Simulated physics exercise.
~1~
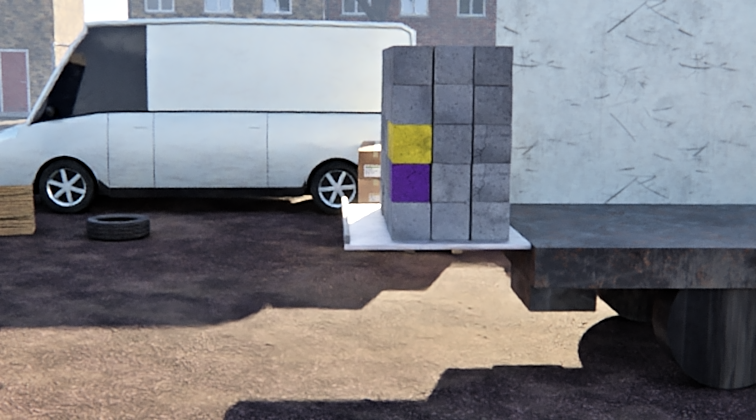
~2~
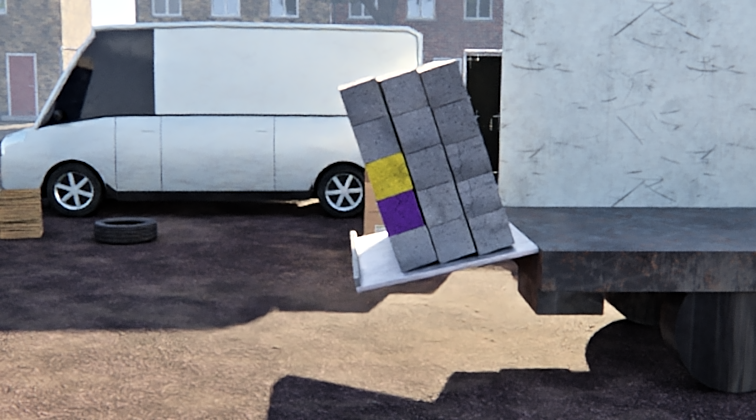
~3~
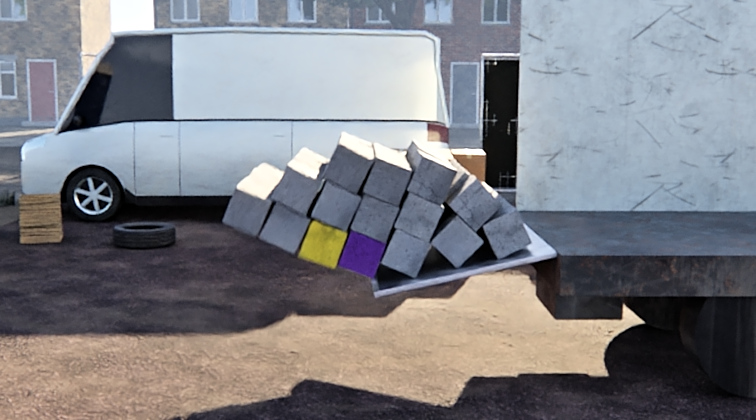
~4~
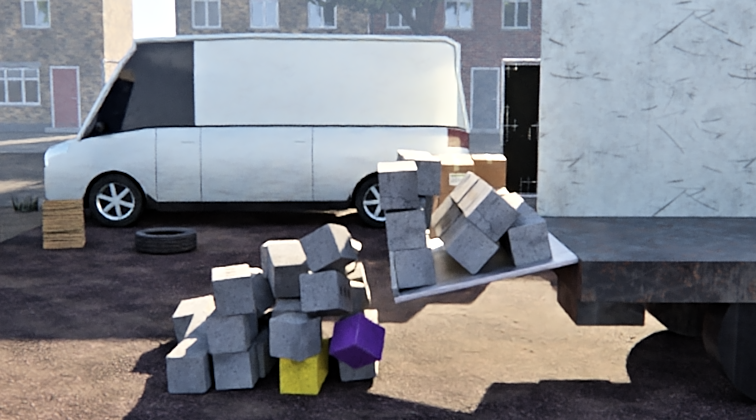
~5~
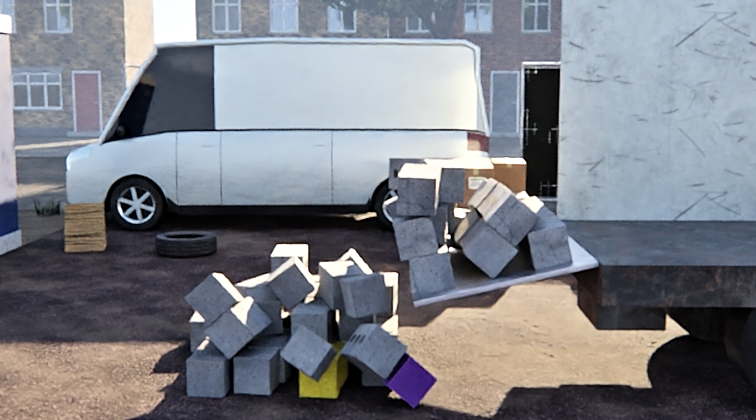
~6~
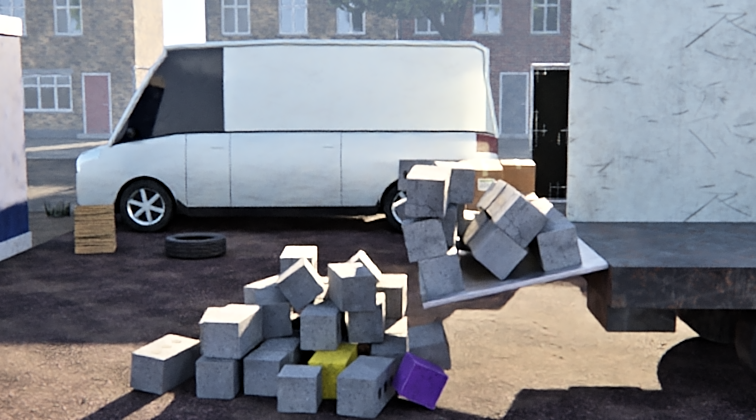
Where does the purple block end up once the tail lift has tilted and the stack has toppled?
It drops off the tail lift and ends up on the ground, at the right side of the heap of fallen blocks.
